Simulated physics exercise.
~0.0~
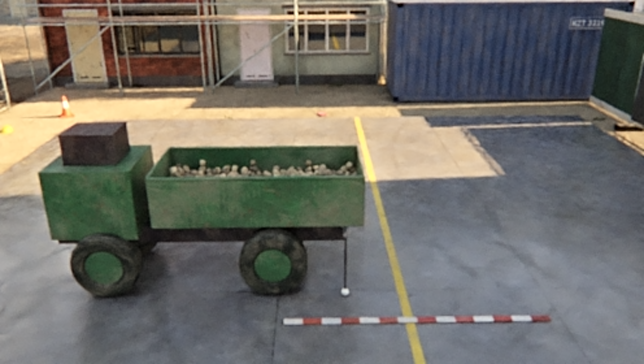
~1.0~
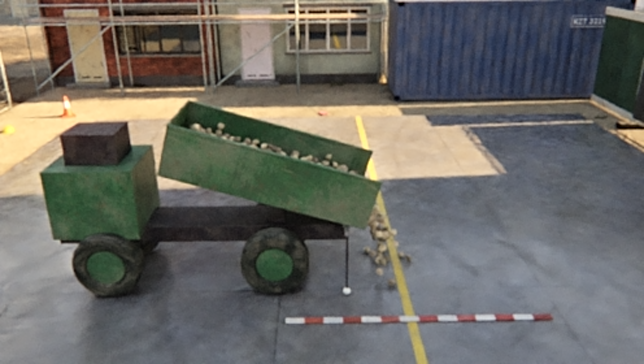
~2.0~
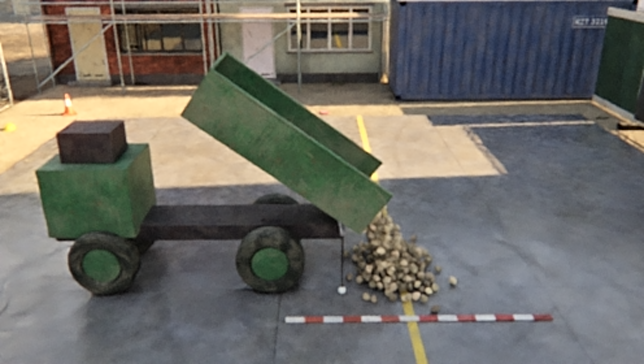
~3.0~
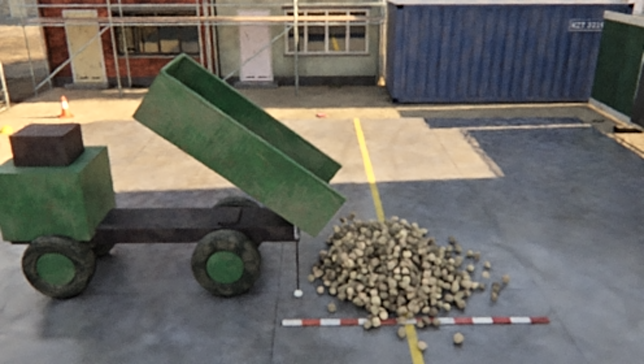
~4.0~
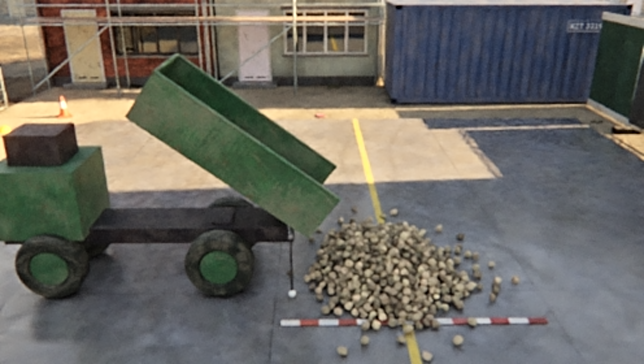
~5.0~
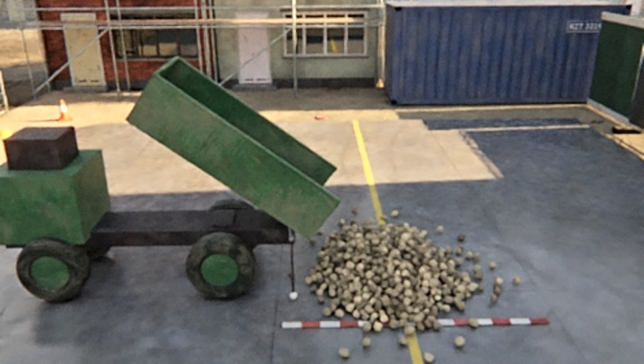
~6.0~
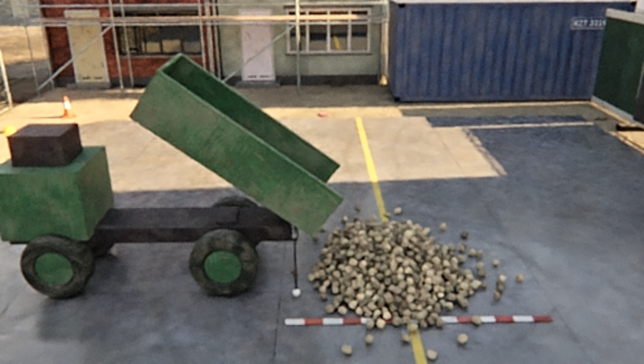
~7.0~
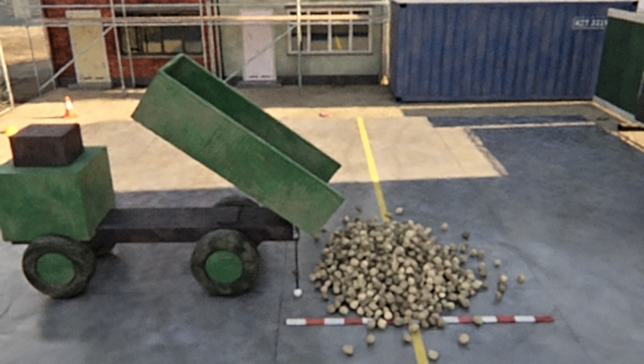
A green tipper truck with a dark block on its cab stands at the left of a grey yard, seen from above and side-on, its open body loaded with pale stones. Behind it are scaffolding, a brick-and-grey building and a blue container, while a yellow line and a red-and-white staff mark the ground. The body tilts up at its front, and stones spill from the right end into a growing heap. The truck rolls a little to the left as the rest pour out. It stops with its body still raised, and the stones lie in a broad heap spread across both sides of the line, slightly more on the truck's side.
